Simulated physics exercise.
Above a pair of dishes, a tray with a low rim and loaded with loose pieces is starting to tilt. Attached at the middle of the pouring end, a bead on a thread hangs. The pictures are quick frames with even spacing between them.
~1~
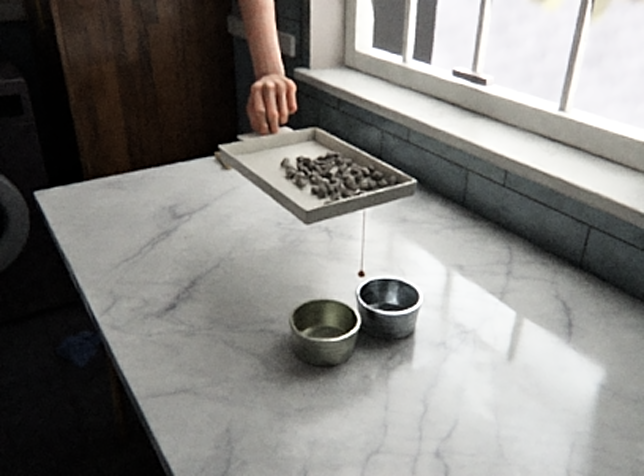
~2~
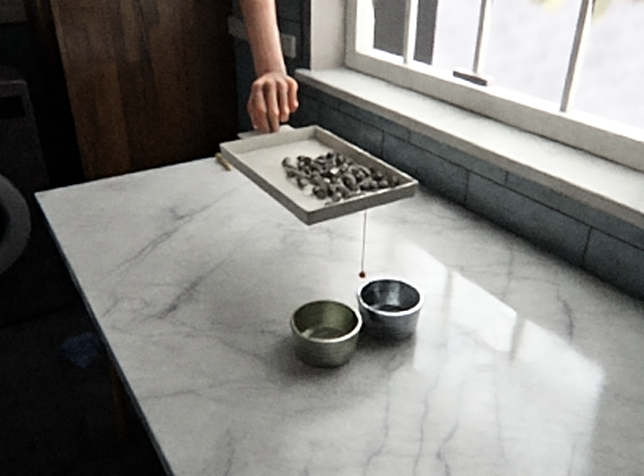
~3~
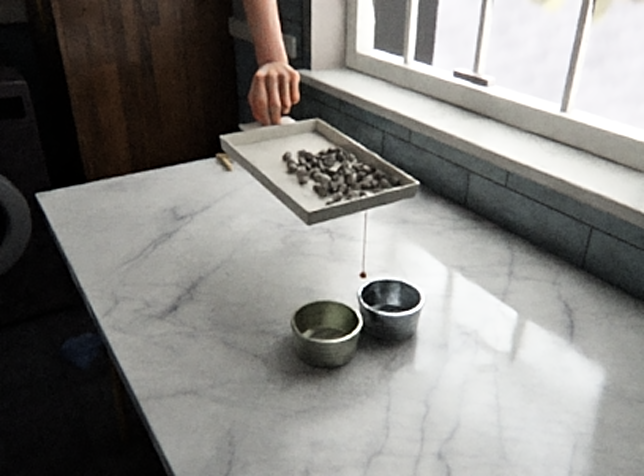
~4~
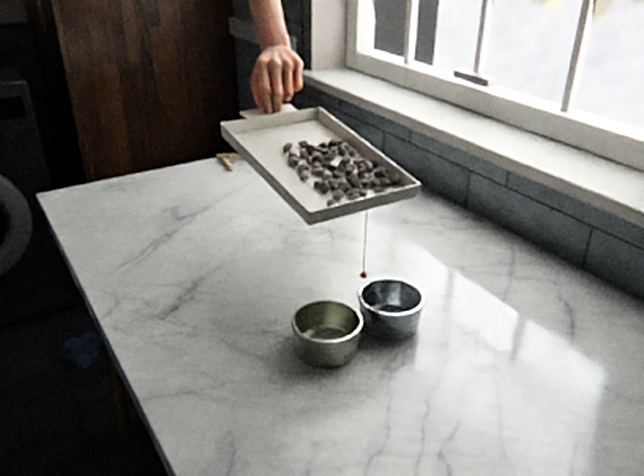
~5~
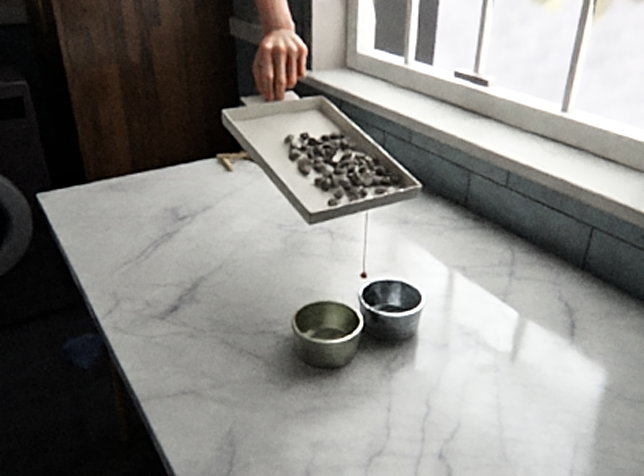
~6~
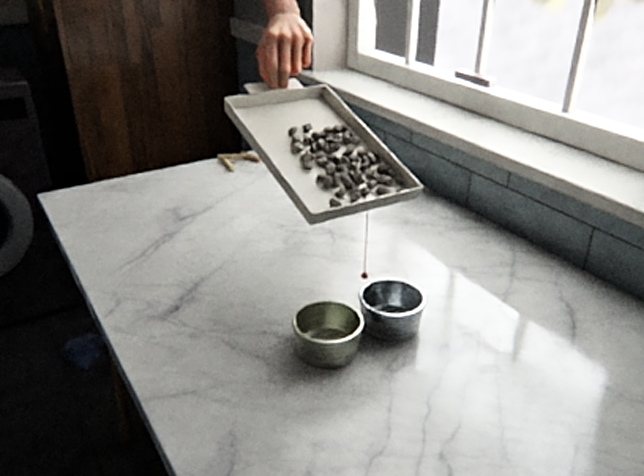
Shallow tray of dark gravel tilting gradually as a hand raises its far end above two small metal bowls on marble.
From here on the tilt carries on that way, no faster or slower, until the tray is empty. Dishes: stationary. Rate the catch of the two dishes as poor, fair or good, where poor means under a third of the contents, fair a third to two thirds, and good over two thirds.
The catch is fair.
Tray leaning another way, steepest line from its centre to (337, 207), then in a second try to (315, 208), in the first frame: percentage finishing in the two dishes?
About 80 %, then 60 %.
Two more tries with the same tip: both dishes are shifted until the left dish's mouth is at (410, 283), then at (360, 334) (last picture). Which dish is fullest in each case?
Taking them in turn, it's the one to the left and then the one to the right.
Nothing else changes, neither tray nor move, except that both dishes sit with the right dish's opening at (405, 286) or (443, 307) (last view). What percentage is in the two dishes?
Some 60 percent in the first case, 40 percent in the second.
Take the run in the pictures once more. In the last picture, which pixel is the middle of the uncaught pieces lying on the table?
It's centred close to pixel (465, 337).
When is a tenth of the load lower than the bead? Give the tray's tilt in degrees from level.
At some 105 degrees.
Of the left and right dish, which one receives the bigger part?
It's the right that ends up holding more.
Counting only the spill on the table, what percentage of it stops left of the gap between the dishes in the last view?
Near 0 in a hundred.
Shortly afterwards, tray tipped steeply; the whole lot on the tray.
Next, tray tipped right over; the bulk on the tray; only a few in the right dish; only a few outside both; a little in the air.
Some moments later, tray tipped past a quarter turn; only a few in the left dish; near half in the right dish; near half outside both.
In the end, tray tipped past a quarter turn; only a few in the left dish; near half in the right dish; near half outside both.
